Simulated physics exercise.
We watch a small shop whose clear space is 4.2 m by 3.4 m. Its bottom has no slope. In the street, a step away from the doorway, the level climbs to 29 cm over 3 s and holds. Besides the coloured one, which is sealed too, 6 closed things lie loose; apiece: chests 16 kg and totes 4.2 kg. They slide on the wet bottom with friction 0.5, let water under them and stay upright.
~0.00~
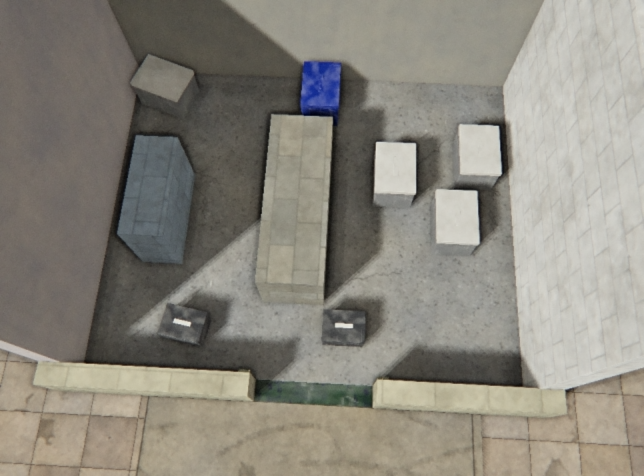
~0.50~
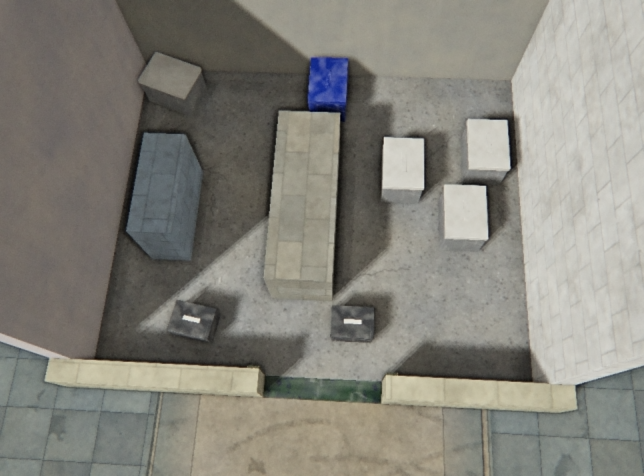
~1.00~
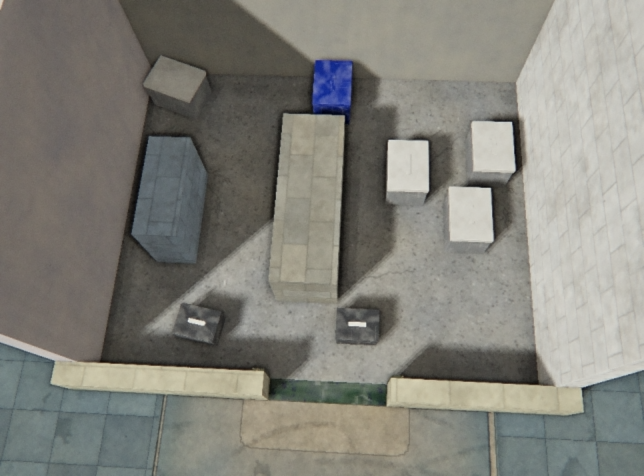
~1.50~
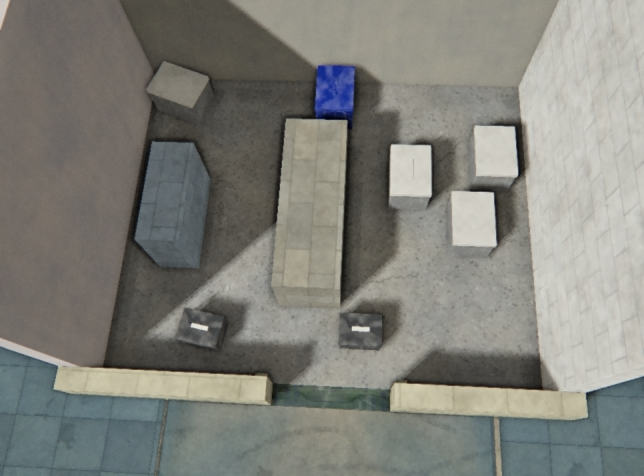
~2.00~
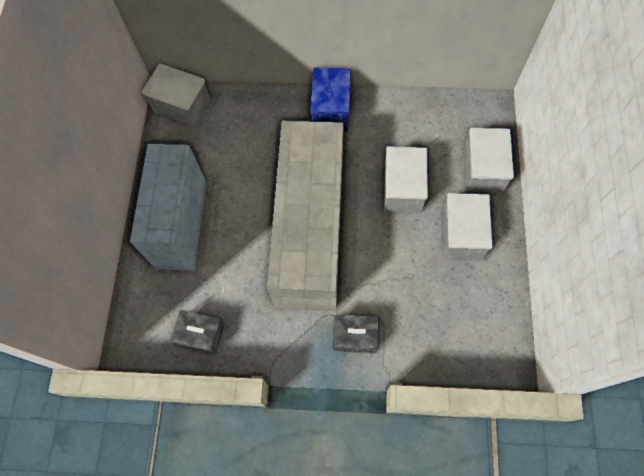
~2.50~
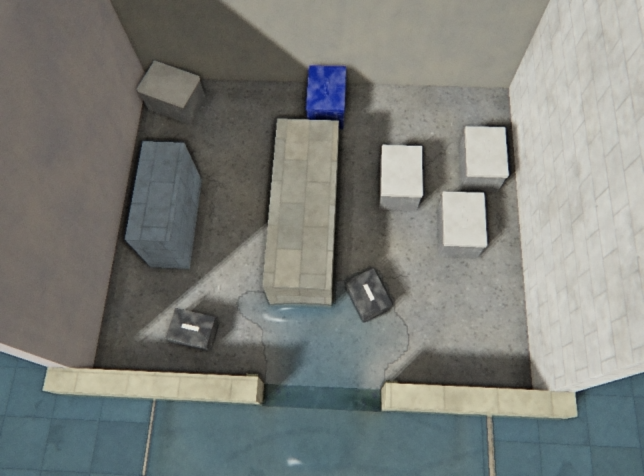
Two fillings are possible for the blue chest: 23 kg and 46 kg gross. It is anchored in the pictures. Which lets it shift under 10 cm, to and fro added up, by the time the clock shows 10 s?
Verdict: Only the larger load is enough.
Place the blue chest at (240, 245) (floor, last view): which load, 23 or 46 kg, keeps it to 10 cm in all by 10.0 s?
It takes the larger.
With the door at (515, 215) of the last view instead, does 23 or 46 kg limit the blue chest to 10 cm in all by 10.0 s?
In that case neither load is enough.
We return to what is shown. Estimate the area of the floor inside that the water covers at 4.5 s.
About 10.0 m2.
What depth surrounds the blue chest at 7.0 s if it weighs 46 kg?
Roughly 10 cm.
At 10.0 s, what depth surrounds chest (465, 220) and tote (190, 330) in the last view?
Roughly 17 and 12 cm.
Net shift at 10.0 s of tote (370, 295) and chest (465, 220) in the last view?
In that order: 200 cm, 80 cm.
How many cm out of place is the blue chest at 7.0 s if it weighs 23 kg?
About 30 cm.
After 3.5 s the blue chest would be 0 cm from its start with 23 kg and 0 cm from its start with 46 kg; 0 cm of water round it then.
After 4.5 s the blue chest would be 0 cm from its start with 23 kg and 0 cm from its start with 46 kg; 3 cm of water round it then.
After 7.0 s the blue chest would be 27 cm from its start with 23 kg and 1 cm from its start with 46 kg; 10 cm of water round it then.
After 10.0 s the blue chest would be 177 cm from its start with 23 kg and 1 cm from its start with 46 kg; 17 cm of water round it then.
